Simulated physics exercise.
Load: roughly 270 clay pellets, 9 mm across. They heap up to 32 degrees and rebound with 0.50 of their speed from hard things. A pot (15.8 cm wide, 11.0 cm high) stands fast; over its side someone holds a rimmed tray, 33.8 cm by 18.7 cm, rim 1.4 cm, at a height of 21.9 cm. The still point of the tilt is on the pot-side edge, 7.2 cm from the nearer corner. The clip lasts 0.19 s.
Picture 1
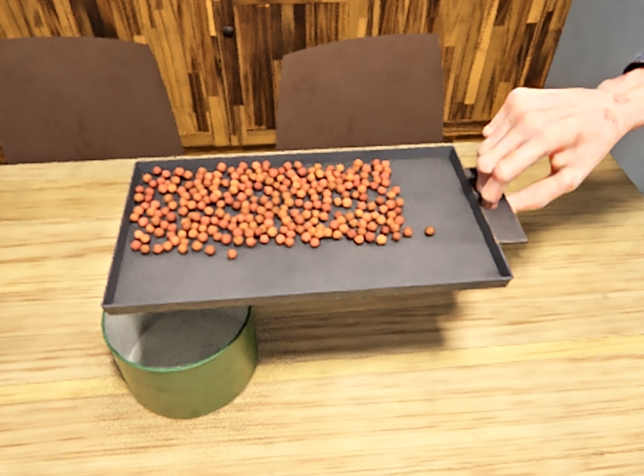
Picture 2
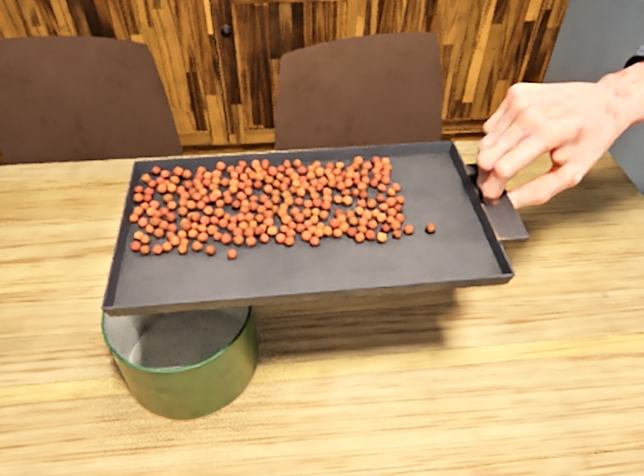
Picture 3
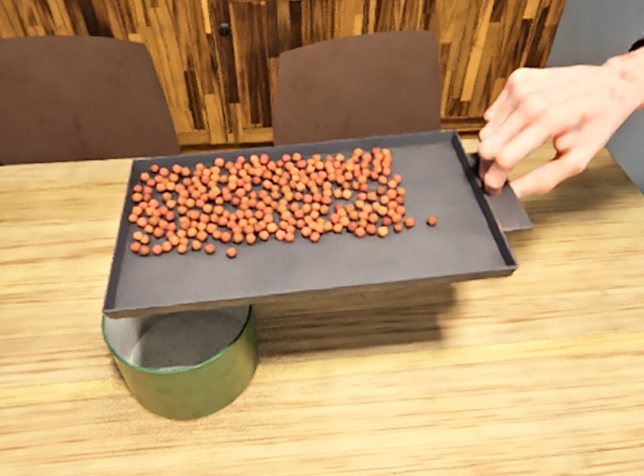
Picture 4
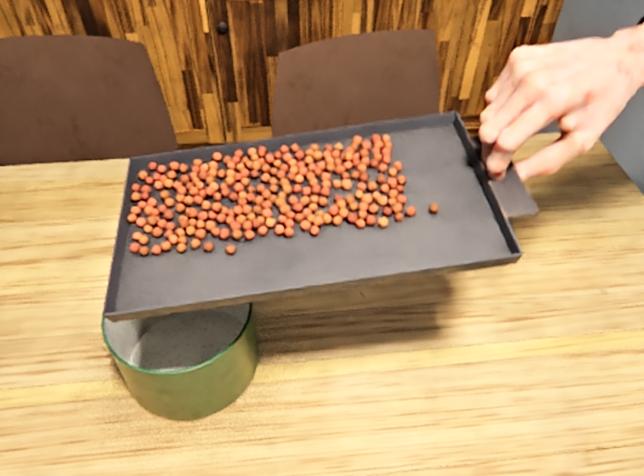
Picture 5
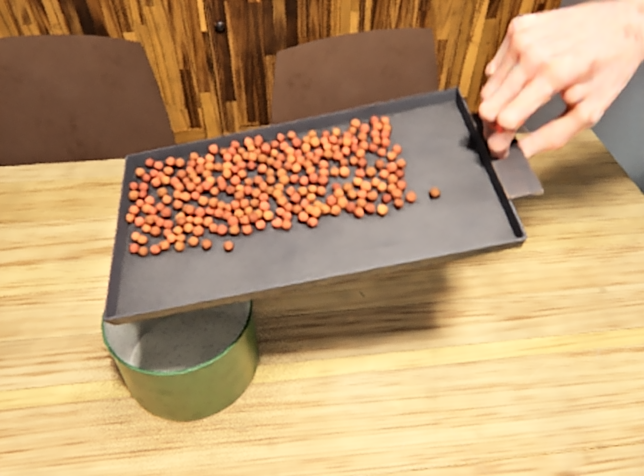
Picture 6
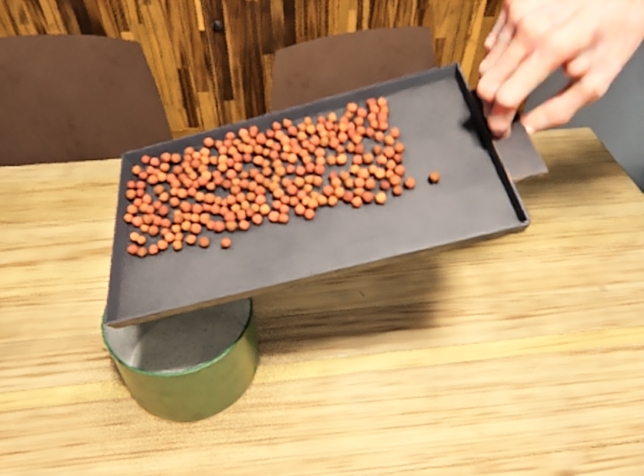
The video shows a hand holding a dark rimmed tray of small reddish-brown balls above a green pot on a wooden table, then raising the tray's right side so it slants down toward the left while the balls stay clustered.
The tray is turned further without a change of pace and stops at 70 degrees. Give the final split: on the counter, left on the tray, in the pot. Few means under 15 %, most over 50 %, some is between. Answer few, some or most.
Counter most, tray some, pot few.
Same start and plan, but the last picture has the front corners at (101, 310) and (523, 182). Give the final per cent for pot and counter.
Pot 5, counter 50.
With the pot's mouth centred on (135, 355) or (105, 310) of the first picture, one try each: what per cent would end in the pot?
Some 45 and 10 per cent.
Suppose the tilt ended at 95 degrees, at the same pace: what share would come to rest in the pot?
In that case some 5 per cent.
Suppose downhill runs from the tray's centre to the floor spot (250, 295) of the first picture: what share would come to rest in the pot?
Some 0 per cent.
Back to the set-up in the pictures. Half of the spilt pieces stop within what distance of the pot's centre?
Roughly 20 cm.
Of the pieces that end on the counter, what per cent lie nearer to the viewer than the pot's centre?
About 100 per cent.
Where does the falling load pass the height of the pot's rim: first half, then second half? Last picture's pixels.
First near (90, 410), later near (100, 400).
Then, 0.21 s after the last picture, tilt 44 degrees; the tray holds 100 %, the pot 0 %.
Then, 0.35 s after the last picture, tilt 62 degrees; the tray holds 100 %, the pot 0 %.
Then, 0.62 s after the last picture, tilt 70 degrees; the tray holds 45 %, the pot 0 %.
In the end, counter 60 %, tray 40 %, pot 0 %.
